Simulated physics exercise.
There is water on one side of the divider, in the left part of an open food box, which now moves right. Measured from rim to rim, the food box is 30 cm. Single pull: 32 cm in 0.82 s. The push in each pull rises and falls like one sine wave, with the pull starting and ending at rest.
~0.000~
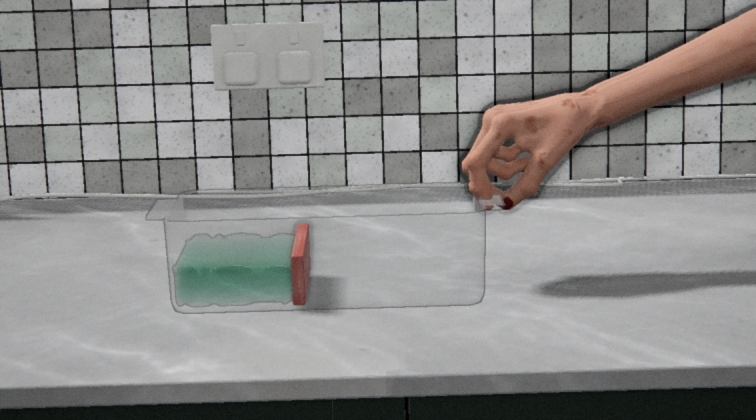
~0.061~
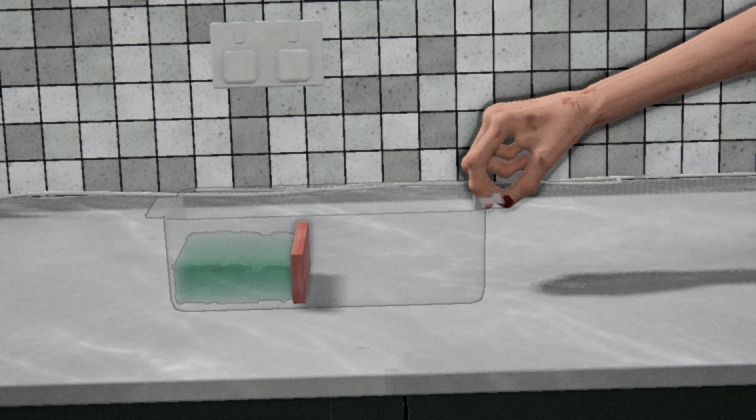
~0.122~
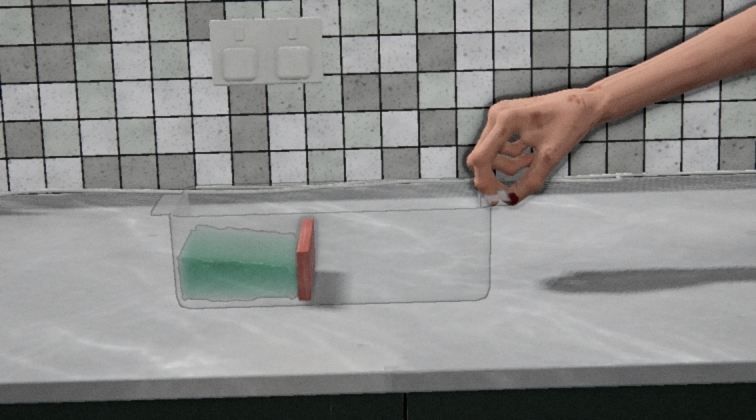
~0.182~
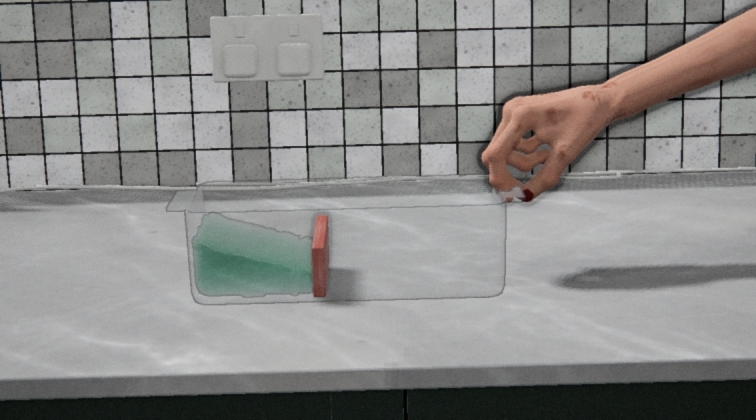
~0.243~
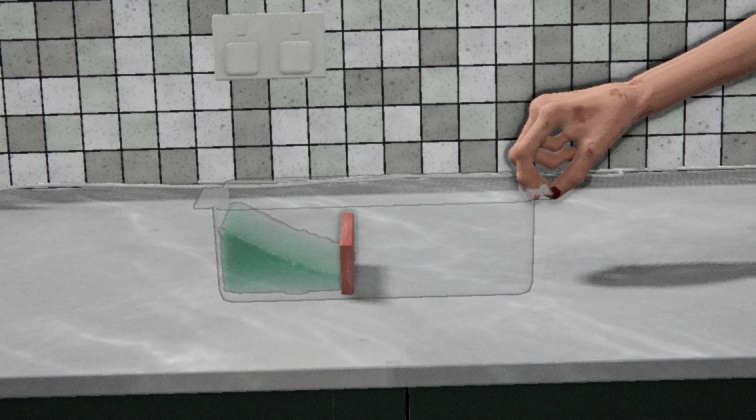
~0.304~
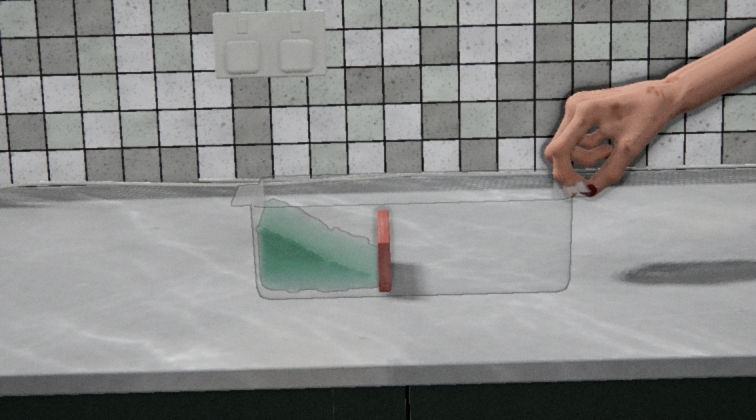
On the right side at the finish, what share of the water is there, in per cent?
About 17 out of 100.
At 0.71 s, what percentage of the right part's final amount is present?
90 in a hundred, roughly.
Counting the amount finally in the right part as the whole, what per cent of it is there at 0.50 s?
Some 10 per cent.
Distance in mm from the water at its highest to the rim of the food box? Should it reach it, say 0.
It peaks some 20 mm below the rim.
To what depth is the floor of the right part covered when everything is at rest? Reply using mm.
I'd put the depth at close to 4 millimetres.
Then, 0.50 s in, it has gone 23 cm; 2 per cent is on the right side and 0 is out of the food box.
Then, 0.71 s in, it has gone 31 cm; 15 per cent is on the right side and 0 is out of the food box.
Then, 0.91 s in, it has gone 32 cm; 16 per cent is on the right side and 0 is out of the food box.
Then, 1.11 s in, it has gone 32 cm; 16 per cent is on the right side and 0 is out of the food box.
Finally, 17 per cent is on the right side and 0 is out of the food box.
